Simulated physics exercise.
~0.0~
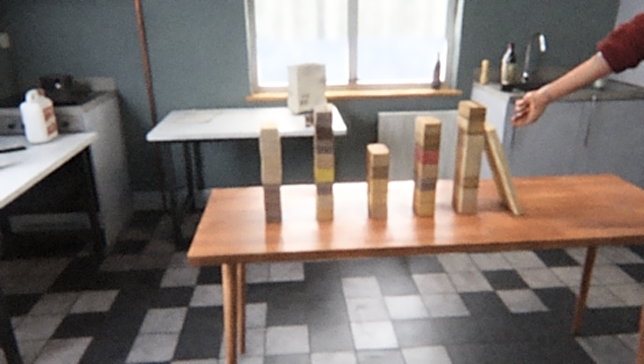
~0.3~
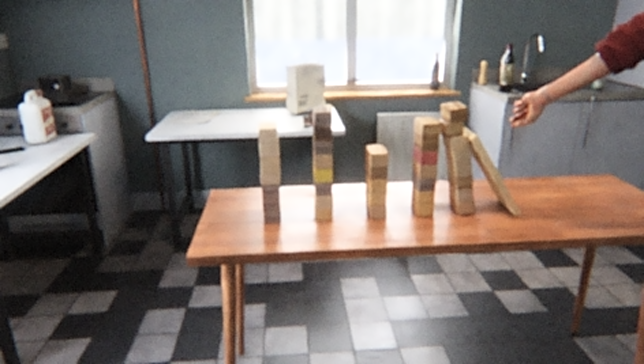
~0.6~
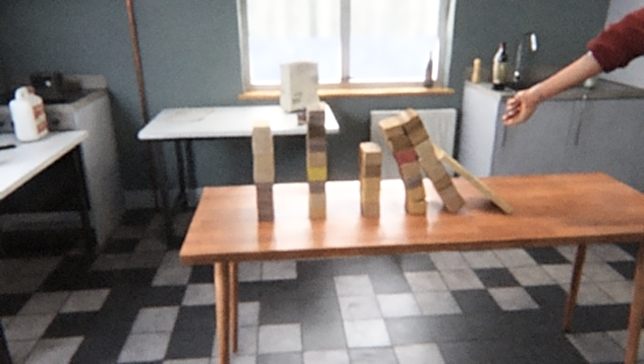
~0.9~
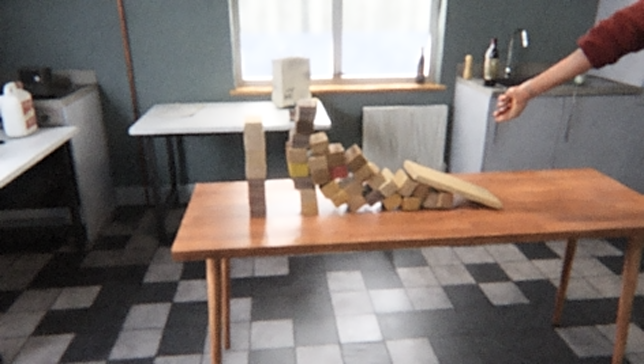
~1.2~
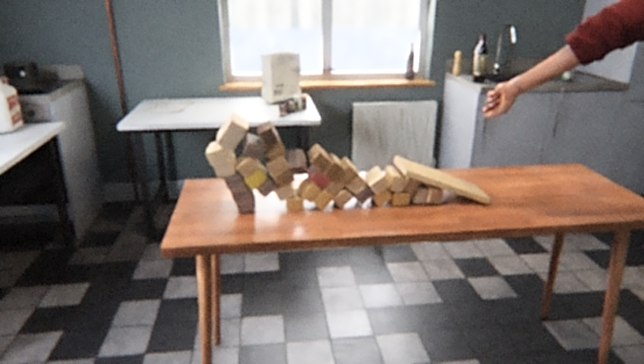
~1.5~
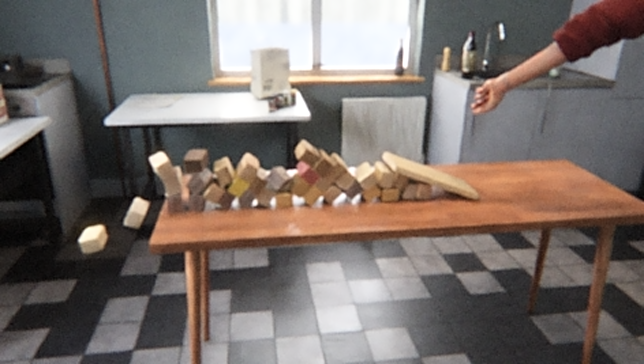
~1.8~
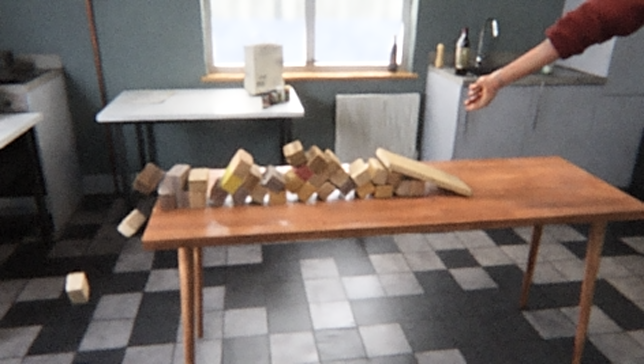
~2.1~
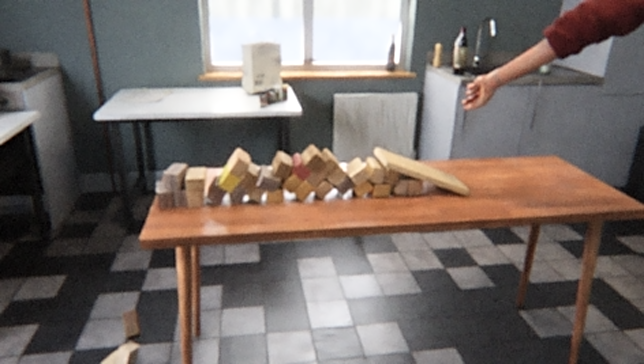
The video shows five stacks of wooden blocks in a row on a table as a leaning board beside an outstretched hand tips left into them, toppling the stacks one after another until they lie in a jumbled line, with a few blocks falling off the table's left end.
